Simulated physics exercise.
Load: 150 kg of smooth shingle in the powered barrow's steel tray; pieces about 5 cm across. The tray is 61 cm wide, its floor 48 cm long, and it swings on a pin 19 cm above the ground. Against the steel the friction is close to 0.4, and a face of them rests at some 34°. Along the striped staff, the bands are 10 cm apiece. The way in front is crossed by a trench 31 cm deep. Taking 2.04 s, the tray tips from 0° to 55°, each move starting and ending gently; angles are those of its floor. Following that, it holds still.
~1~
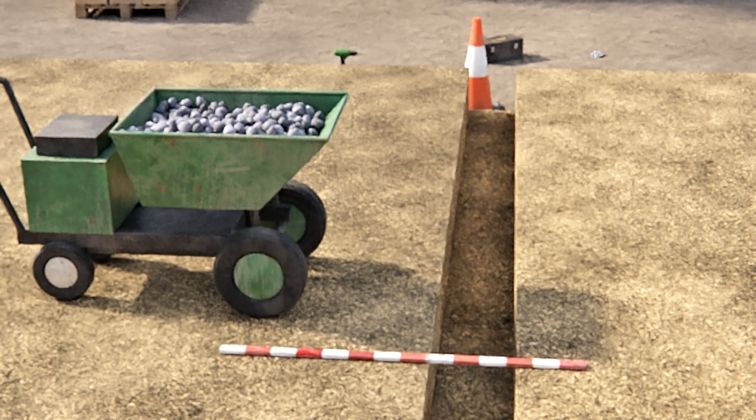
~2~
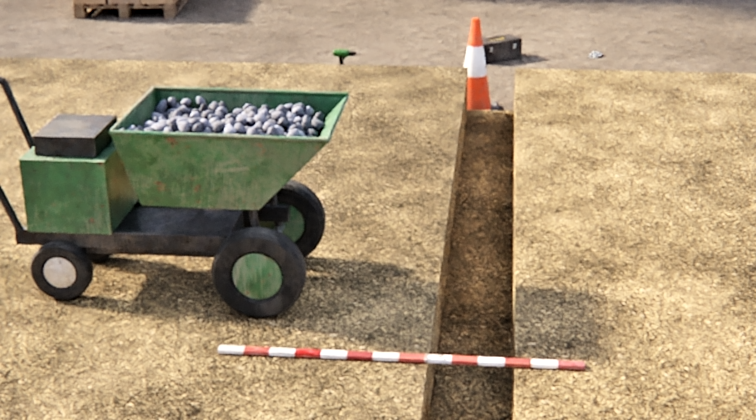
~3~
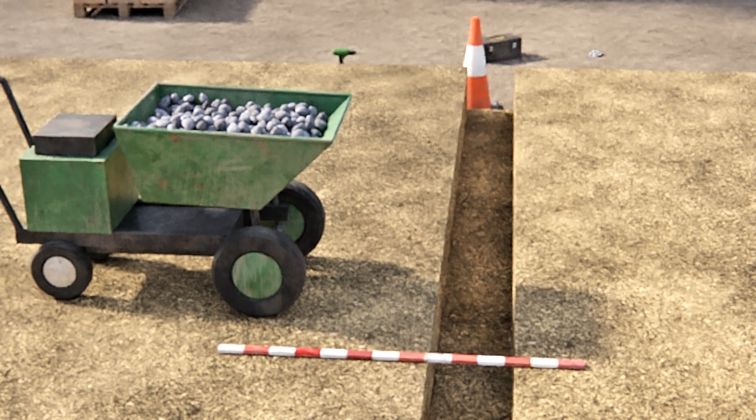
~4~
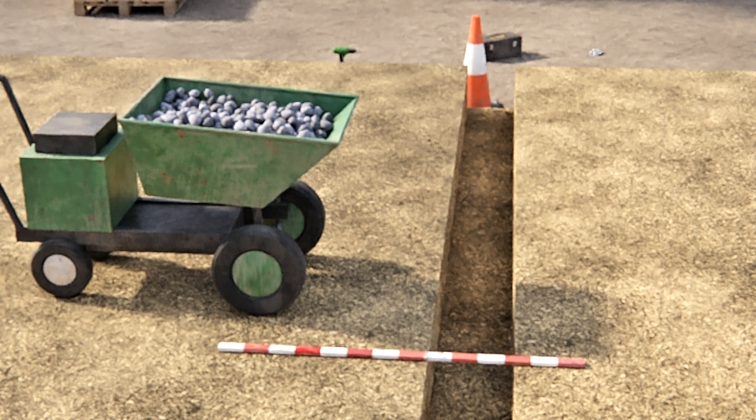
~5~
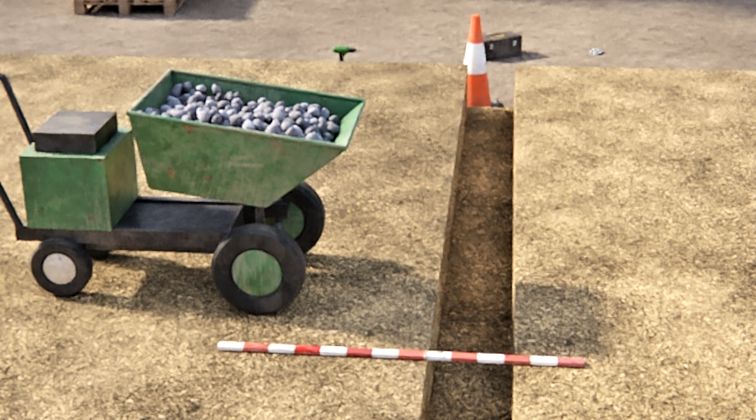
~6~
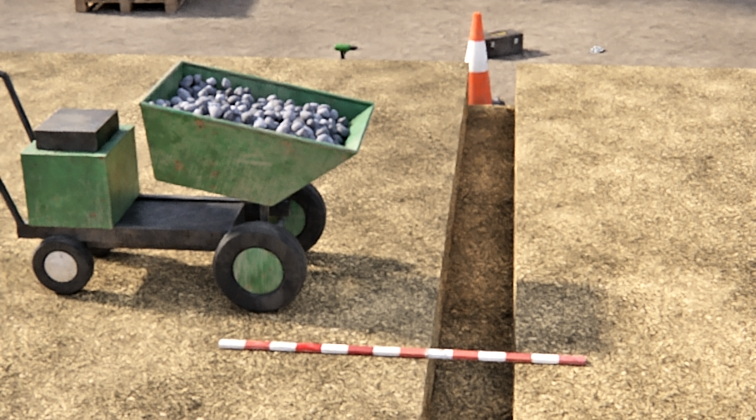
The footage shows a green dumper loaded with grey stones standing left of a narrow trench, near an orange and white cone and a red-and-white staff, as its tray gradually tilts toward the right, its rear edge rising.
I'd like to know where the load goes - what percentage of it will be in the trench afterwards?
I would put it at about 80 per cent.
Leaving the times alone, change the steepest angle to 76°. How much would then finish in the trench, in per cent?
In that case around 95 percent.
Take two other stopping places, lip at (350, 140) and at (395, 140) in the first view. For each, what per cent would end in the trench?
First place roughly 75%, second roughly 50%.
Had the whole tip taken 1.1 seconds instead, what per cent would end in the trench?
In that case, around 80%.
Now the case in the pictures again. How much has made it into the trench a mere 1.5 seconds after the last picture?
I'd say near 20 per cent at that time.
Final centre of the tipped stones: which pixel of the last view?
Somewhere around (473, 335) in the last picture.
Then, 0.9 s after the last picture the floor is at 46°, 100 % in the tray; the foremost stones are at (420, 215).
Then, 1.5 s after the last picture the floor is at 55°, 76 % in the tray, 2 % short of the trench, 22 % in the trench; the foremost stones are at (508, 354).
Then, 1.9 s after the last picture the floor is at 55°, 53 % in the tray, 2 % short of the trench, 45 % in the trench; the foremost stones are at (516, 322).
Then, 3.8 s after the last picture the floor is at 55°, 18 % in the tray, 1 % short of the trench, 80 % in the trench; the foremost stones are at (520, 306).
